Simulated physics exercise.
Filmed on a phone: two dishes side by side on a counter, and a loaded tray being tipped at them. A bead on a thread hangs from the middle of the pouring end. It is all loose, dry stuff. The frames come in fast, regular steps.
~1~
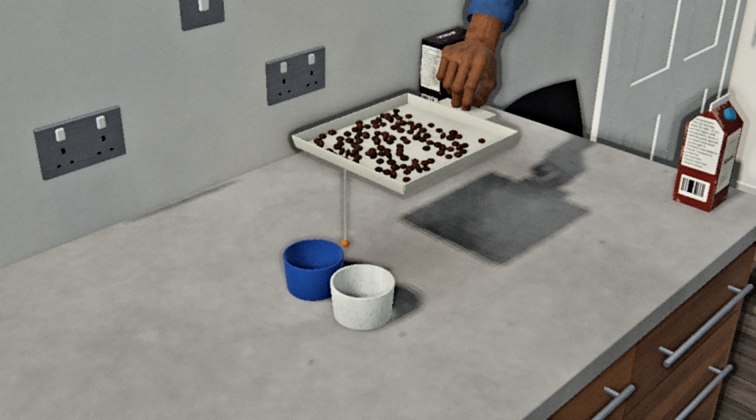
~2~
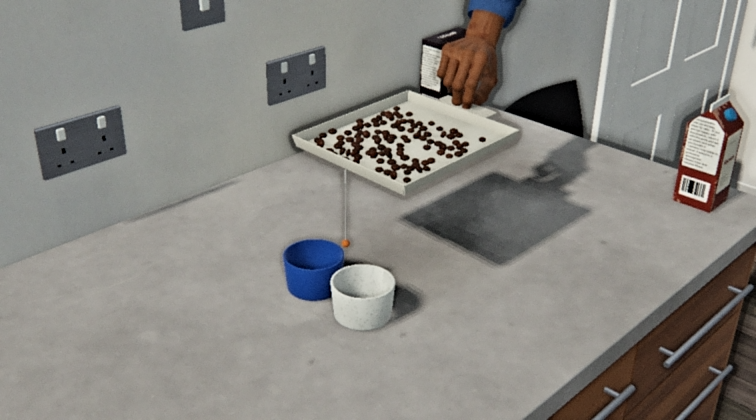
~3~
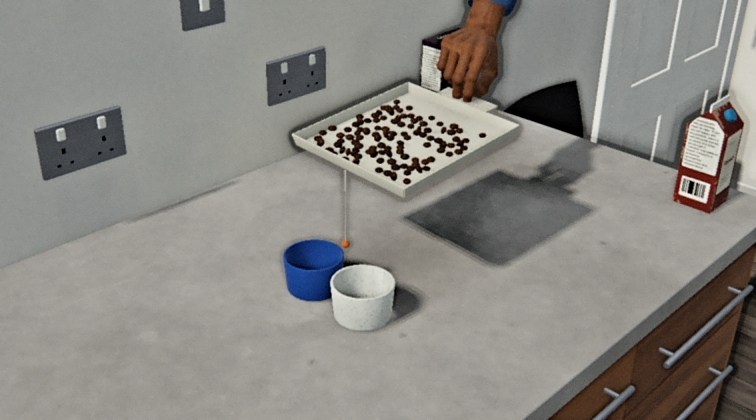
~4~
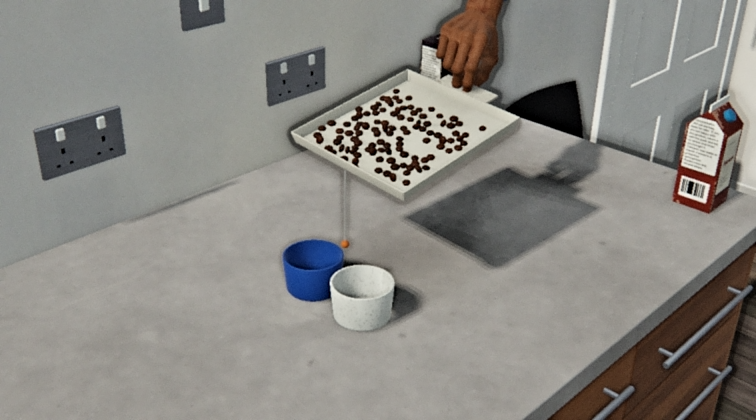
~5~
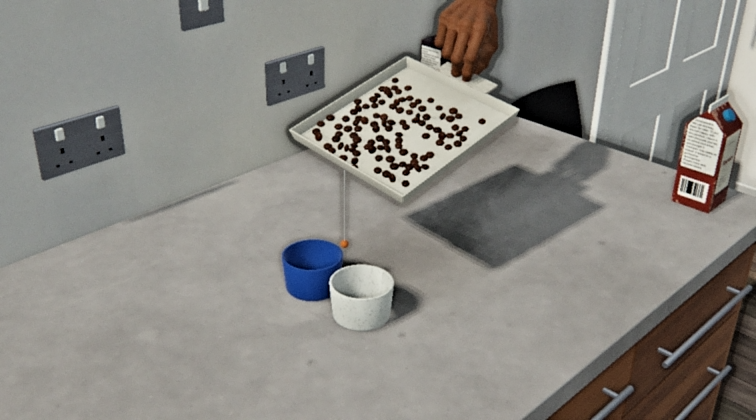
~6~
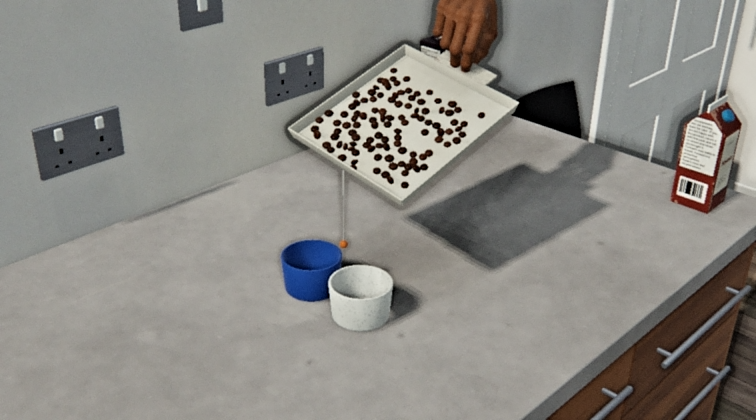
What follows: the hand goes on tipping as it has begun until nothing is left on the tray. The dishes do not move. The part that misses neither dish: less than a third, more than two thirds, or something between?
Together they catch between a third and two thirds.
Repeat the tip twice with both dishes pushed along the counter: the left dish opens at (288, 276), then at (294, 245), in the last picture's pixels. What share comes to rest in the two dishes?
First some 0, then 20 per cent.
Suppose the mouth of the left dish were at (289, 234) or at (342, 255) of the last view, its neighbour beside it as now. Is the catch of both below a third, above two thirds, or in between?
First below one third, then over two thirds.
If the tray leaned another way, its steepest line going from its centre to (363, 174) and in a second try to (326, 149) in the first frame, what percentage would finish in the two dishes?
The first gives 60 %, the second 10 %.
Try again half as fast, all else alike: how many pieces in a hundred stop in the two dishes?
It comes to 30 per cent or so.
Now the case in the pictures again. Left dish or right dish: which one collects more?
That is the right-hand dish.
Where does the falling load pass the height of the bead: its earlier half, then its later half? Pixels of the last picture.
Around (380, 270) and then (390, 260).
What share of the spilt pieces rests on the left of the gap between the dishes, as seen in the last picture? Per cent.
Close to 10 per cent.
Shortly afterwards, tray tipped steeply; all but a few on the tray; only a few in the air.
Next, tray tipped past a quarter turn; near a quarter on the tray; near a third in the right dish; only a few in the left dish; near a quarter outside both; near a third in the air.
Some moments later, tray tipped past a quarter turn; near half in the right dish; only a few in the left dish; near half outside both.
In the end, tray tipped past a quarter turn; near half in the right dish; only a few in the left dish; near half outside both.
